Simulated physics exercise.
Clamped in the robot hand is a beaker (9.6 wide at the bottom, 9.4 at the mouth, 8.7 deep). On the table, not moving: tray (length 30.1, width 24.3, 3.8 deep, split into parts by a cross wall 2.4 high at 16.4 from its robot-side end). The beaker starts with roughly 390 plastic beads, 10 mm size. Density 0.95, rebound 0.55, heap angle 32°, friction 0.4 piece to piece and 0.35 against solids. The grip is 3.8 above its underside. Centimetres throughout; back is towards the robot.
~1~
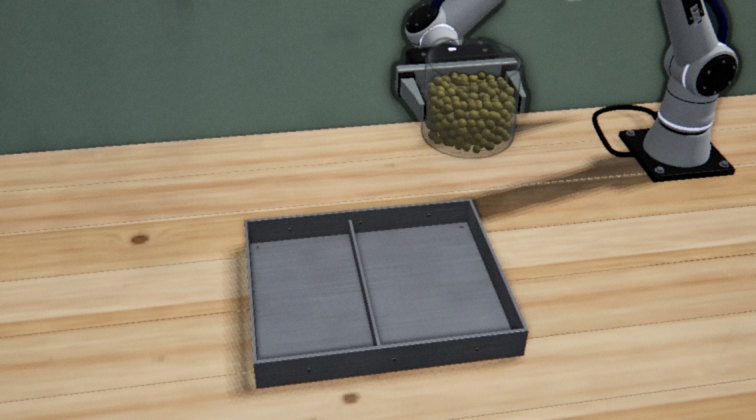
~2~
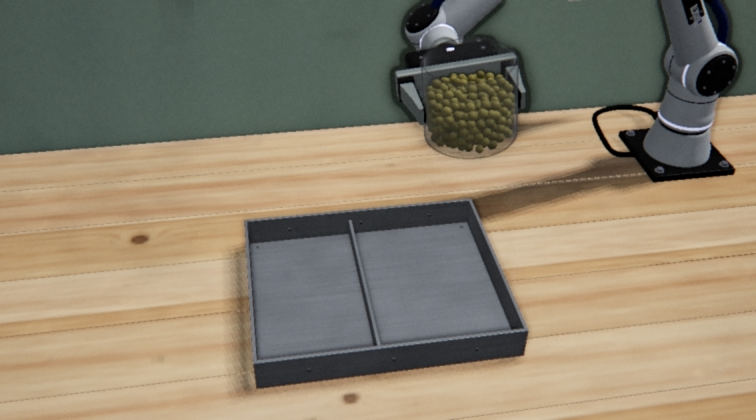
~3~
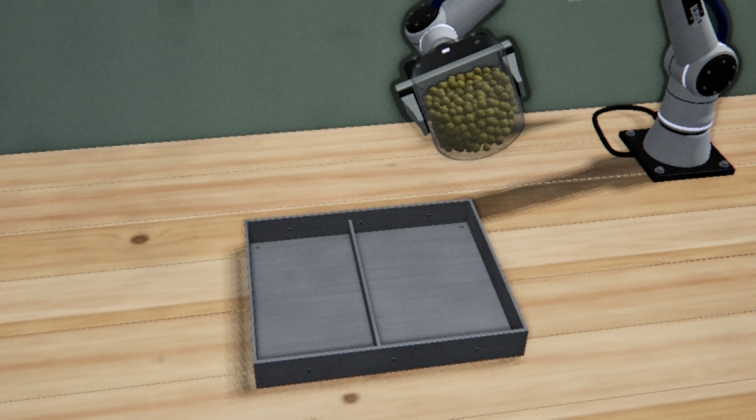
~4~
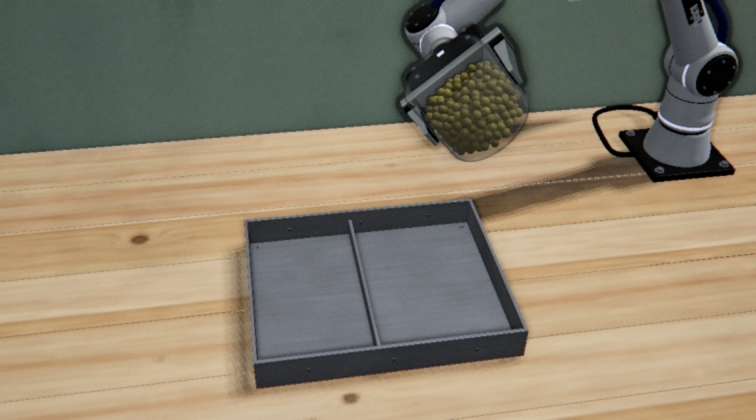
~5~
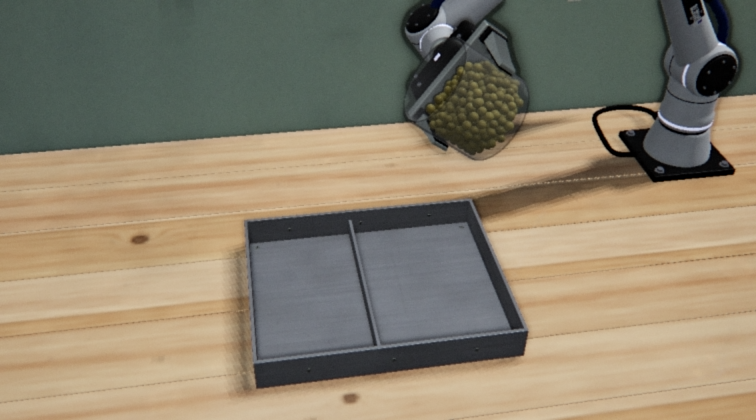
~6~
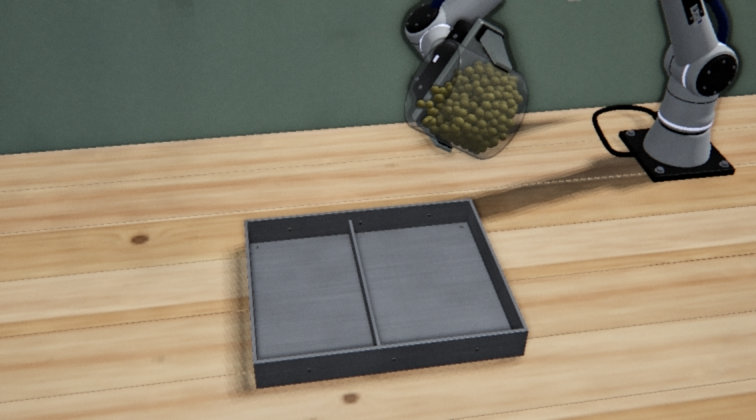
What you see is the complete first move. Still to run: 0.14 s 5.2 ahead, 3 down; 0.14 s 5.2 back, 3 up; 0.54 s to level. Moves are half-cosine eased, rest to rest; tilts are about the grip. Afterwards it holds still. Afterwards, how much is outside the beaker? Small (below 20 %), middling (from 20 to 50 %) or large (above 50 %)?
A small share, below 20 %, ends outside the beaker.
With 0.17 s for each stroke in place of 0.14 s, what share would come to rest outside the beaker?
Then about 5 per cent.
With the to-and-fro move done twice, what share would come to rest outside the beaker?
In that case some 15 per cent.
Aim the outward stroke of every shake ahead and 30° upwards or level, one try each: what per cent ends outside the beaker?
Some 40 and 25 per cent.
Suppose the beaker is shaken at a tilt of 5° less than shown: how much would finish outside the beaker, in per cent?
In that case some 5 per cent.
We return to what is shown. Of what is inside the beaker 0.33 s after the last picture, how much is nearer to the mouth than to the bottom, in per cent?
Some 30 per cent.
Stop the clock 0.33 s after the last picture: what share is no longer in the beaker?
About 10 per cent by then.
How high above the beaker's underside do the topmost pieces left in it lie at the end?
About 7.5 cm.
Then, 0.33 s after the last picture, tilted 58° forward, highest piece 29 above the table; 354 in the beaker, 32 in flight or on a rim.
Then, 0.66 s after the last picture, tilted 12° forward, highest piece 31 above the table; 352 in the beaker, 23 in the far-side part, 10 in the robot-side part, 1 in flight or on a rim.
Then, 1.02 s after the last picture, level, highest piece 30 above the table; 352 in the beaker, 23 in the far-side part, 9 in the robot-side part, 2 on the table or floor.
Then, 2.07 s after the last picture, level, highest piece 30 above the table; 352 in the beaker, 23 in the far-side part, 9 in the robot-side part, 2 on the table or floor.
Final count, 352 in the beaker, 23 in the far-side part, 9 in the robot-side part, 2 on the table or floor. That is 9 % outside the beaker.
